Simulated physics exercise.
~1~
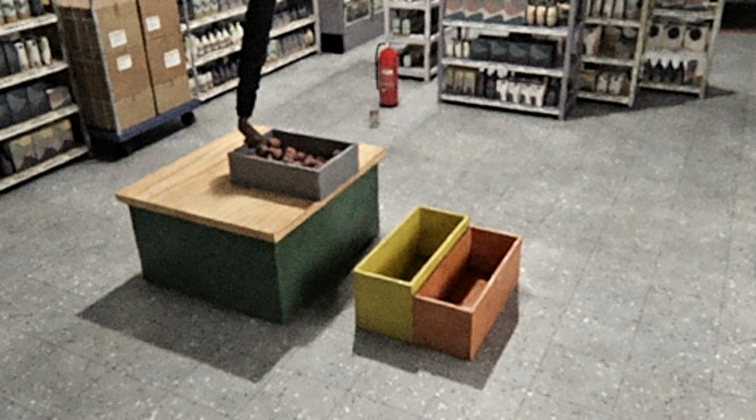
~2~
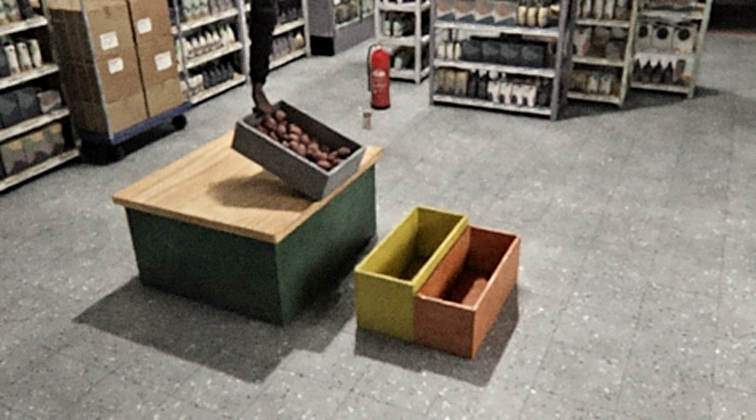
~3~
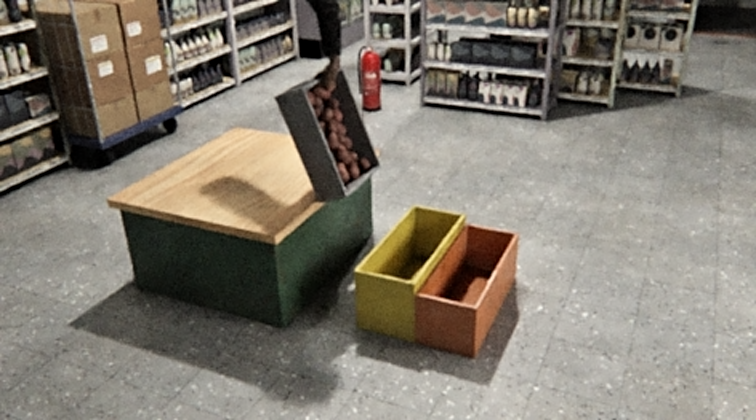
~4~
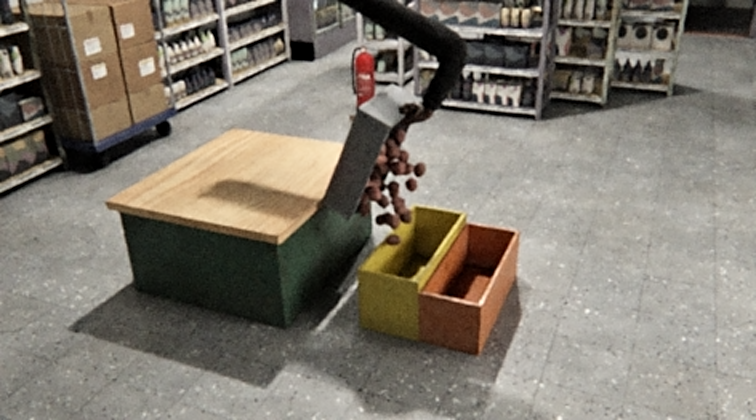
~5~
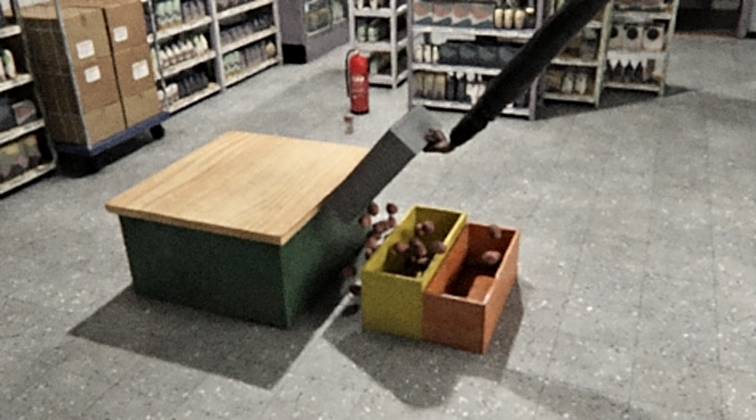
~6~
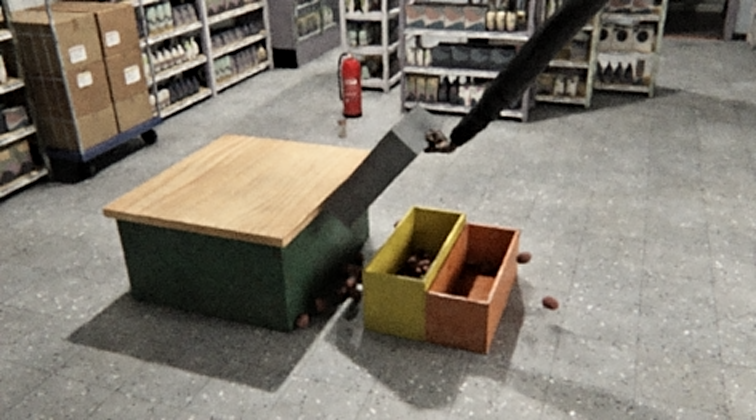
To begin with, a grey crate full of reddish-brown potatoes sits on a wooden-topped green bench, with a dark arm reaching down to it and two empty boxes, yellow and orange, on the floor to the right. The arm lifts the crate's left end and tips it toward the boxes. As the crate swings past upright, potatoes tumble out in a cluster over the yellow box. The crate tilts further and hangs steeply while the rest fall. Many land in the yellow box, while others lie on the floor beside the bench and a couple rest beyond the orange box.
